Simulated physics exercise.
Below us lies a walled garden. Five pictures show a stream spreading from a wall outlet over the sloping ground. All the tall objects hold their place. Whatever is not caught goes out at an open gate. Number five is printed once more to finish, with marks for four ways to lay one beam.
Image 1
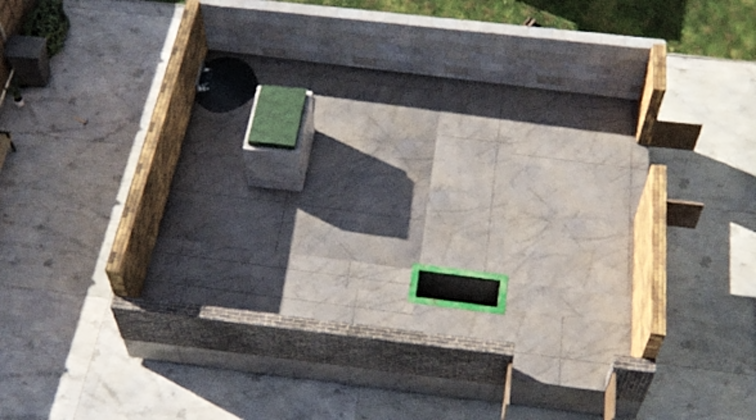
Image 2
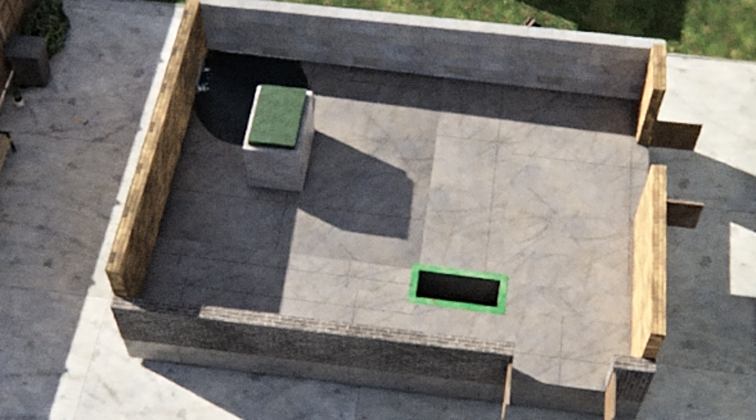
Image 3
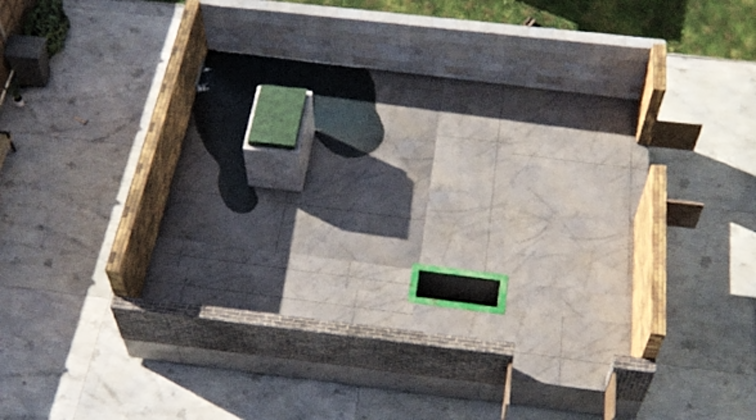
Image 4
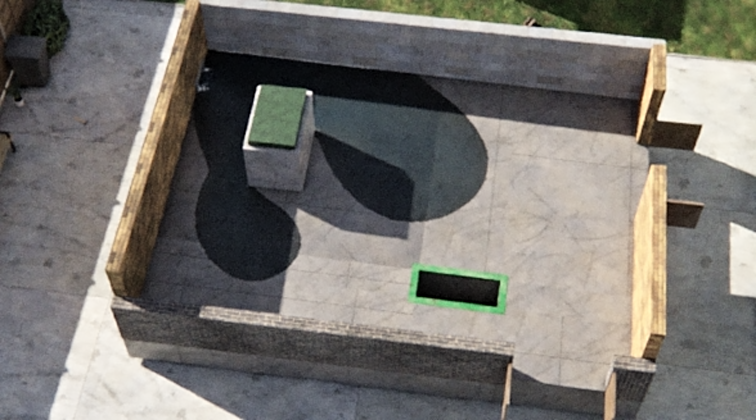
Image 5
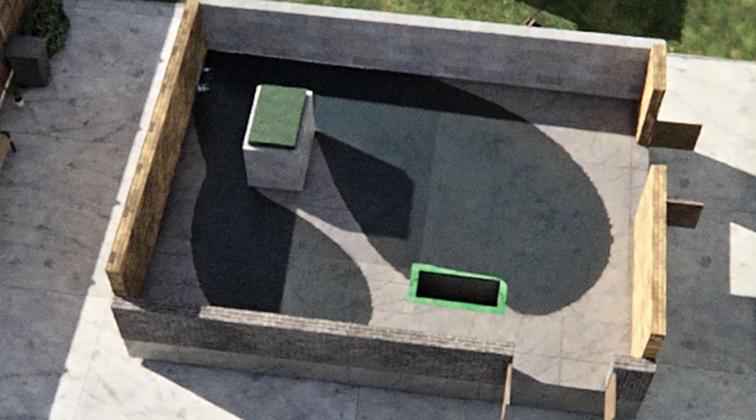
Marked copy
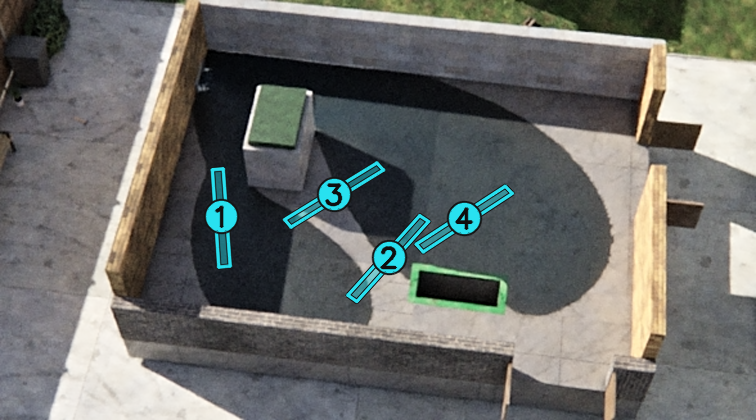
In the video, seen from above, a dark patch of water appears in the upper left corner of a walled yard, spreads around both sides of a green-topped block, and widens across the paving to a green-edged rectangular opening.
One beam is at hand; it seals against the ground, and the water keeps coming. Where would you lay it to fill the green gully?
I would pick spot 1.
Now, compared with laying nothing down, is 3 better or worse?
It is worse.
On the marked copy, 1 from (217, 169) to (224, 266); 2 from (352, 298) to (424, 218); 3 from (287, 223) to (380, 166); 4 from (419, 248) to (508, 189).
Choosing 1, about 18 % of the stream runs into the green gully, about 82 % out by the gates.
Choosing 2, about 9 % of the stream runs into the green gully, about 91 % out by the gates.
Choosing 3, about 9 % of the stream runs into the green gully, about 91 % out by the gates.
Choosing 4, about 11 % of the stream runs into the green gully, about 89 % out by the gates.
